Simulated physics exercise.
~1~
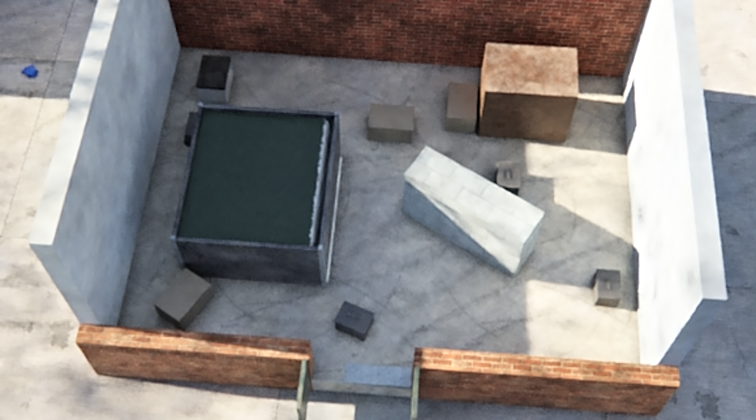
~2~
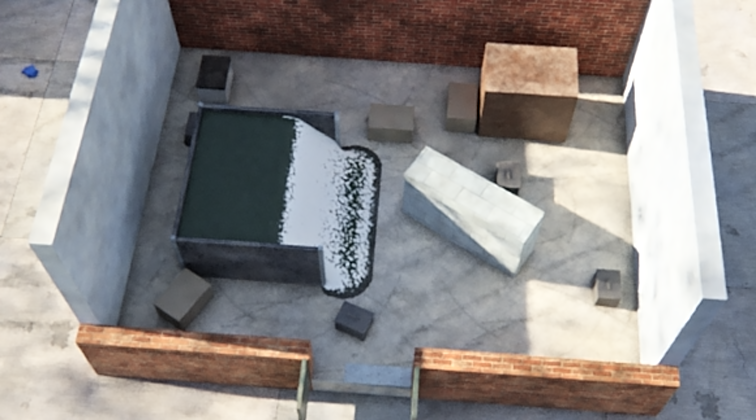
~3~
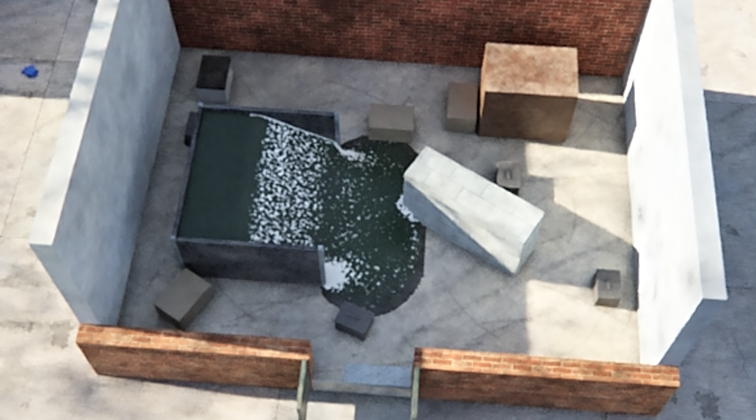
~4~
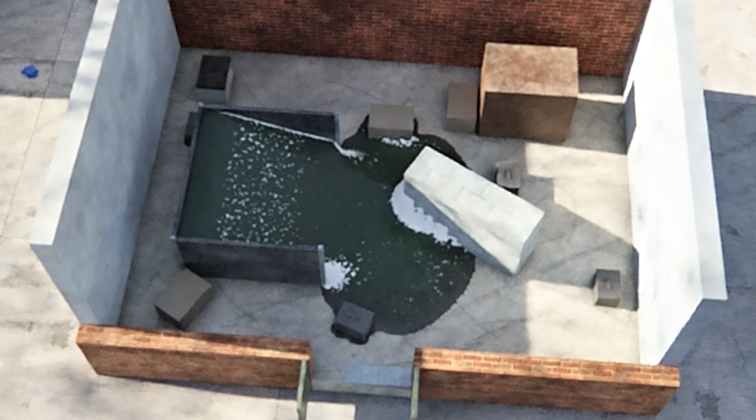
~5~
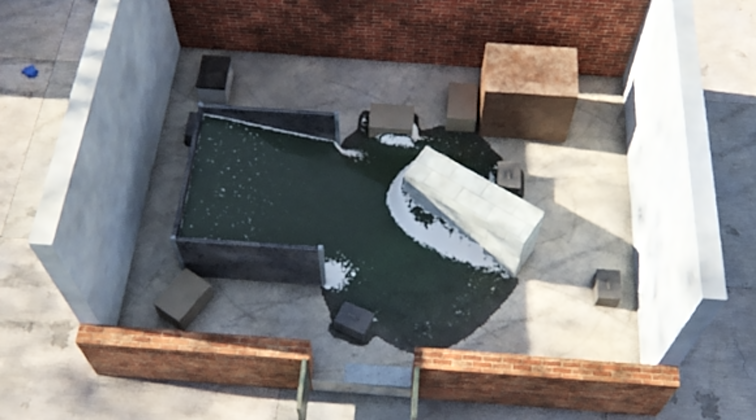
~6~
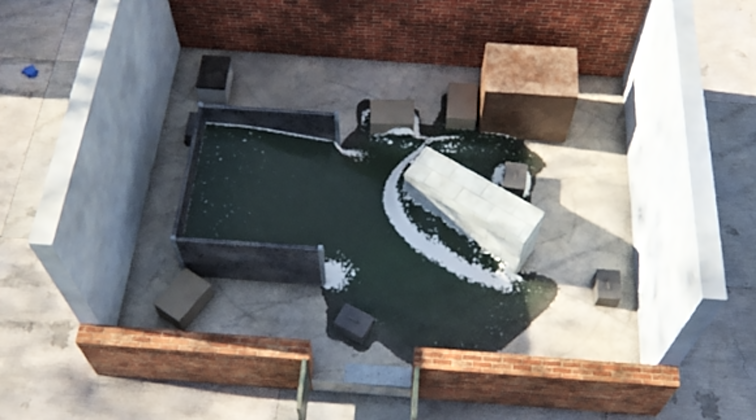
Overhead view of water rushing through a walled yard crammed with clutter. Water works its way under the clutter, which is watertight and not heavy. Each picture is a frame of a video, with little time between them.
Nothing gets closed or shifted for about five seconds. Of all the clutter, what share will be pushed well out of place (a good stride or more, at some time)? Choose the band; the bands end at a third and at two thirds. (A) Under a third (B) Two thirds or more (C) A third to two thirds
Answer: C.
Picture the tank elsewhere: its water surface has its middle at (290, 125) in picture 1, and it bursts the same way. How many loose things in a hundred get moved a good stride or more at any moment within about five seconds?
Estimate: Near 90 per cent of them.
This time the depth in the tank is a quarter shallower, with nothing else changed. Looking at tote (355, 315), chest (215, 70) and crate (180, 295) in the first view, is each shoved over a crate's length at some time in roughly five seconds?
In that order: Less than that, never so far, never so far.
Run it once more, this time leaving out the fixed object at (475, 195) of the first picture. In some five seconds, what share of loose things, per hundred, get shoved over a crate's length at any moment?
About 60%.
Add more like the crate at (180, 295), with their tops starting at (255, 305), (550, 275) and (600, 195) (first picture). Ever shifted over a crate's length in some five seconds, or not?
So, in order, the copies go nowhere much, a long way, a long way.
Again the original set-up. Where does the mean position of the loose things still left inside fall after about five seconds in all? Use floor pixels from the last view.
Roughly (271, 171).
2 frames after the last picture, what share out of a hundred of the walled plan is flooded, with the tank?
Estimate: 45 %.
A moment on, 1 of 8 are well off their spots; 0 afloat.
Next, 4 of 8 are well off their spots; 3 afloat.
Later, 3 of 8 are well off their spots; 3 afloat.
In the end, 4 of 8 are well off their spots, and 4 have been at some point; 4 afloat.
